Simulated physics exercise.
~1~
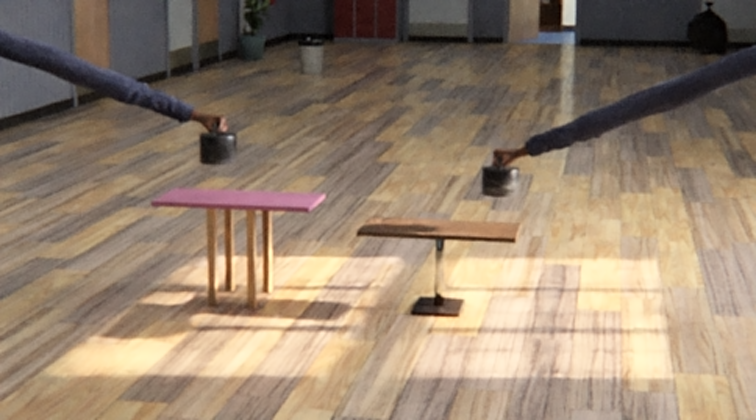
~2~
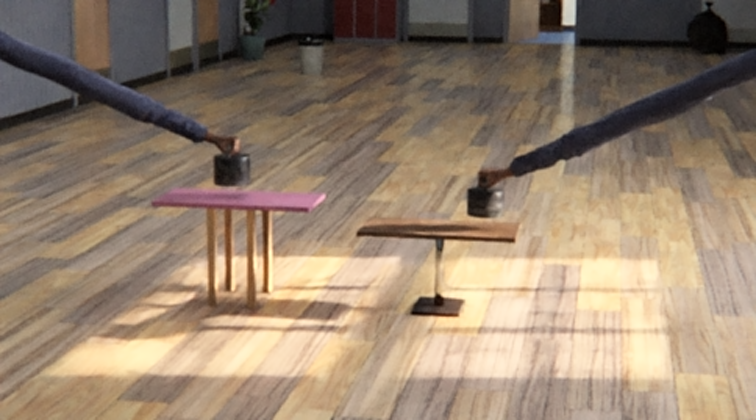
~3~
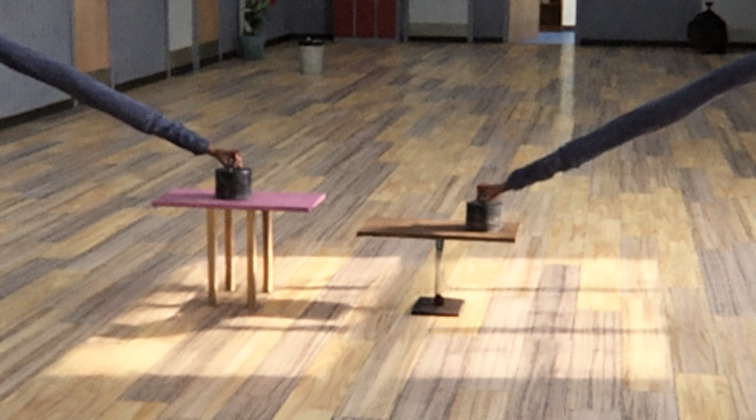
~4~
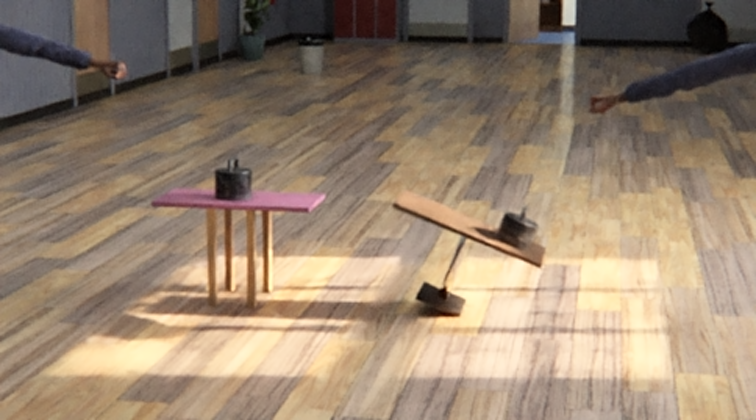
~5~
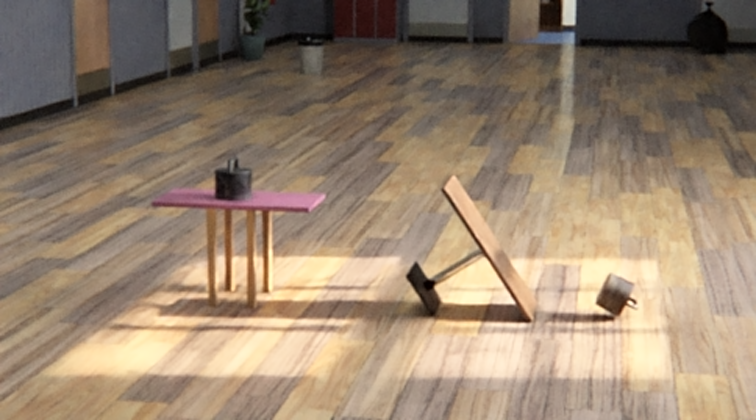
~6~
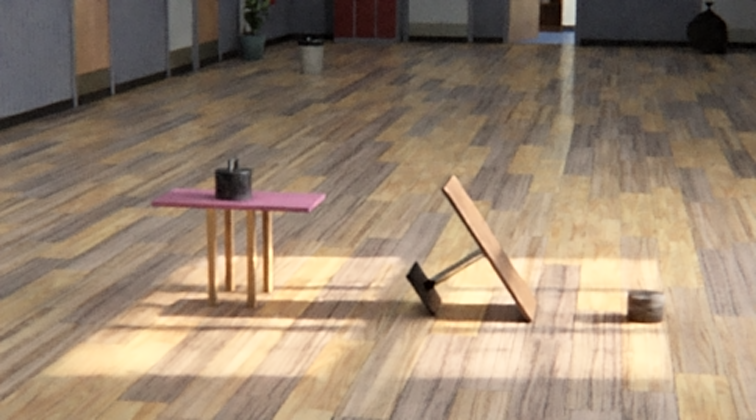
In a wide room with a wooden floor, two hands lowered dark metal objects onto a pink table and a brown stand, then let go; the table held steady, but the stand tipped right and stayed tilted, its object tumbling onto the floor.
